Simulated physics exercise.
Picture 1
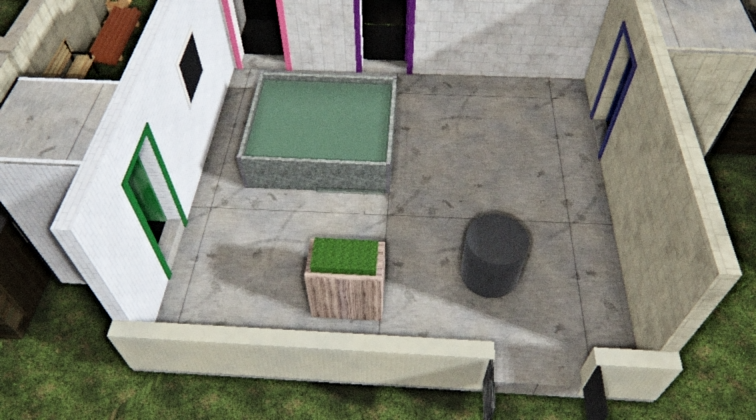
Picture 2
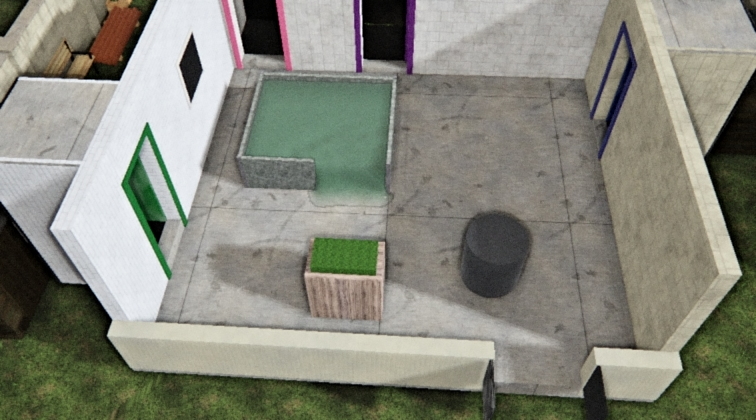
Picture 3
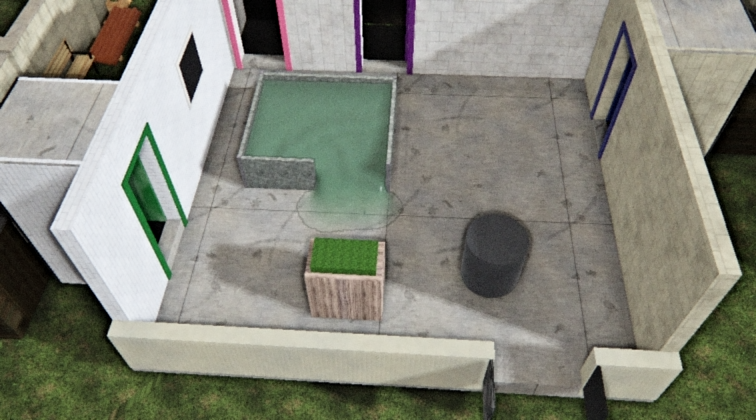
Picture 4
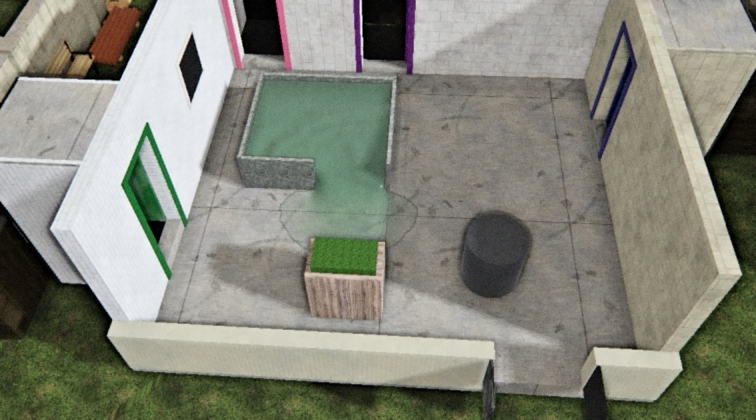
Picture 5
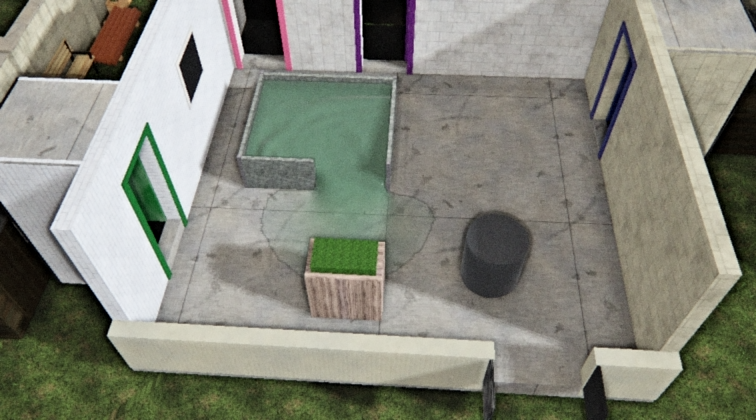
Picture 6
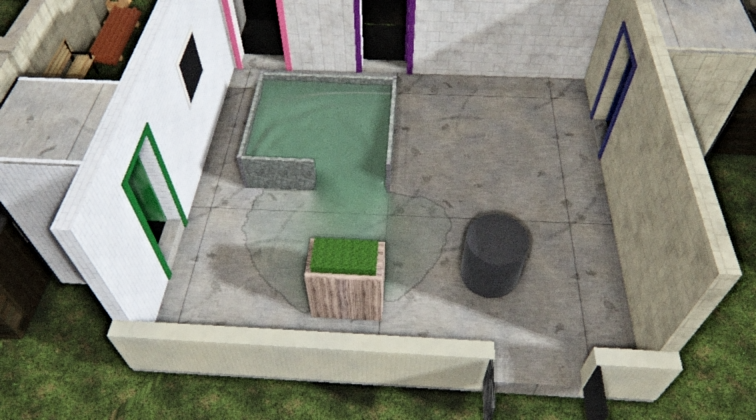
Greenish water pours through a gap in the tank's front wall and spreads across the yard.
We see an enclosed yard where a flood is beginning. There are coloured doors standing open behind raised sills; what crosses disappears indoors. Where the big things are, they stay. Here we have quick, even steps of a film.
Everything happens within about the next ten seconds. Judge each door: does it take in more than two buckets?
As I see it, blue door: Within the cap, purple door: Within the cap, pink door: Within the cap, green door: Within the cap.
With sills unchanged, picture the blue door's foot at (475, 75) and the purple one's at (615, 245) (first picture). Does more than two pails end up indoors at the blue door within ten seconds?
What follows is that the blue door remains below.
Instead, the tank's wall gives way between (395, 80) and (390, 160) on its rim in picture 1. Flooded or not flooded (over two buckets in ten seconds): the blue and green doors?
Lab note: Blue door above the mark, green door below the mark.
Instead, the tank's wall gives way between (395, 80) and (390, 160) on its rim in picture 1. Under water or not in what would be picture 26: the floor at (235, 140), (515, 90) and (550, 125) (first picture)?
Result, in sequence: Spared by the spill, sodden, sodden.
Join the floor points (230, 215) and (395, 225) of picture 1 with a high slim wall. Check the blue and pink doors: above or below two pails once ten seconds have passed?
Blue: Tops the limit; pink: Stays within the limit.
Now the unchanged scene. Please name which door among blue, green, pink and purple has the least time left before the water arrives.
The green one.
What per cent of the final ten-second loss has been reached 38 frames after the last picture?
Around 70 % of the total, roughly.
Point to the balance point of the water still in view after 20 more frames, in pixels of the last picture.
I'd put my finger on (333, 215).
A moment on, water covers 25 % of the floor; the blue door not reached, the purple door not reached, the pink door not reached, the green door not reached.
Next, water covers 35 % of the floor; the blue door not reached, the purple door not reached, the pink door not reached, the green door wet at the sill, nothing in.
Then, water covers 45 % of the floor; the blue door not reached, the purple door not reached, the pink door not reached, the green door wet at the sill, nothing in.
Later, water covers 70 % of the floor; the blue door wet at the sill, nothing in, the purple door not reached, the pink door wet at the sill, nothing in, the green door wet at the sill, nothing in.
In the end, water covers 100 % of the floor; the blue door wet at the sill, nothing in, the purple door wet at the sill, nothing in, the pink door wet at the sill, nothing in, the green door wet at the sill, nothing in.
